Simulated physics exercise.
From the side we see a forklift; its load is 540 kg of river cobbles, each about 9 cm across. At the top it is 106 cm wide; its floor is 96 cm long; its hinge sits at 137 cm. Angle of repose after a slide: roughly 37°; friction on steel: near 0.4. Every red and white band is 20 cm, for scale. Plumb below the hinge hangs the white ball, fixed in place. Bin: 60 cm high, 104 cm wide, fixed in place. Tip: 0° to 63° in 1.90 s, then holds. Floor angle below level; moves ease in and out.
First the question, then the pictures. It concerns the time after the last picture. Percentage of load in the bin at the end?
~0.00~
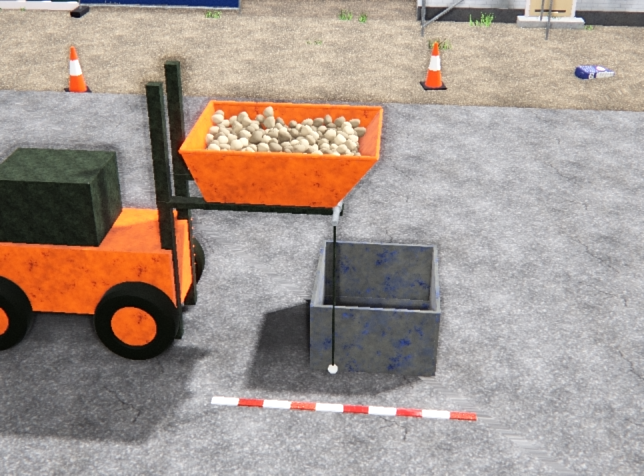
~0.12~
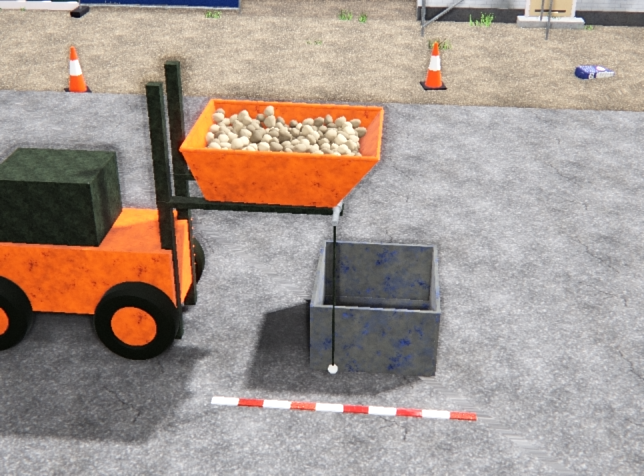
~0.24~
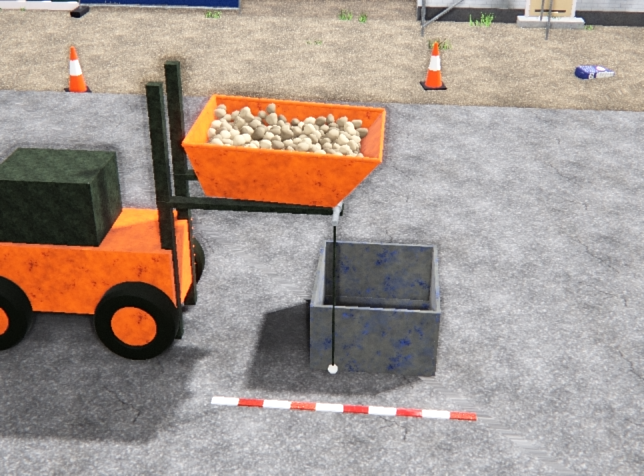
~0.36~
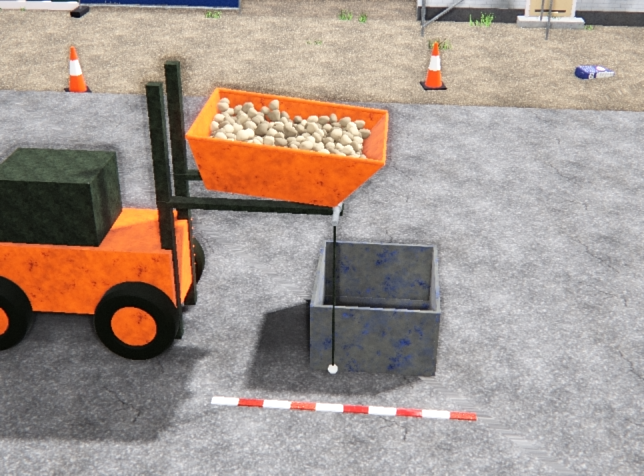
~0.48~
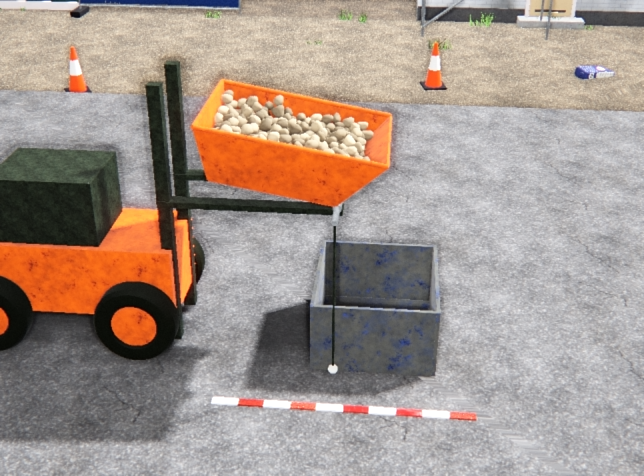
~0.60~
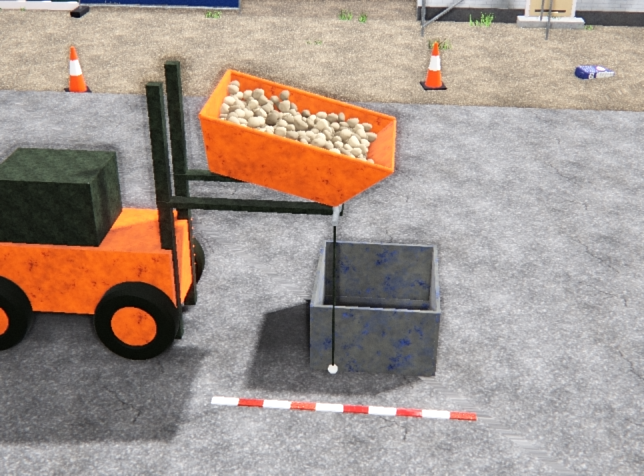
Roughly 15 %.
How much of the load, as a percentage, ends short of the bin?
Around 0 per cent of the load ends up there.
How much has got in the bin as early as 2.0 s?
Some 5 per cent of the load by that point.
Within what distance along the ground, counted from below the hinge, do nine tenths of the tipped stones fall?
About 180 cm ahead of the hinge.
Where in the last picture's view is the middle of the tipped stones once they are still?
Middle at around (473, 336), I'd say.
After 1.4 s the floor is at 53°; 100 % in the tipping skip; the foremost stones are at (405, 188).
After 2.0 s the floor is at 63°; 82 % in the tipping skip, 5 % in the bin, 13 % beside or beyond the bin; the foremost stones are at (479, 323).
After 2.3 s the floor is at 63°; 60 % in the tipping skip, 6 % in the bin, 35 % beside or beyond the bin; the foremost stones are at (527, 354).
After 5.0 s the floor is at 63°; 19 % in the tipping skip, 16 % in the bin, 65 % beside or beyond the bin; the foremost stones are past the picture's edge.
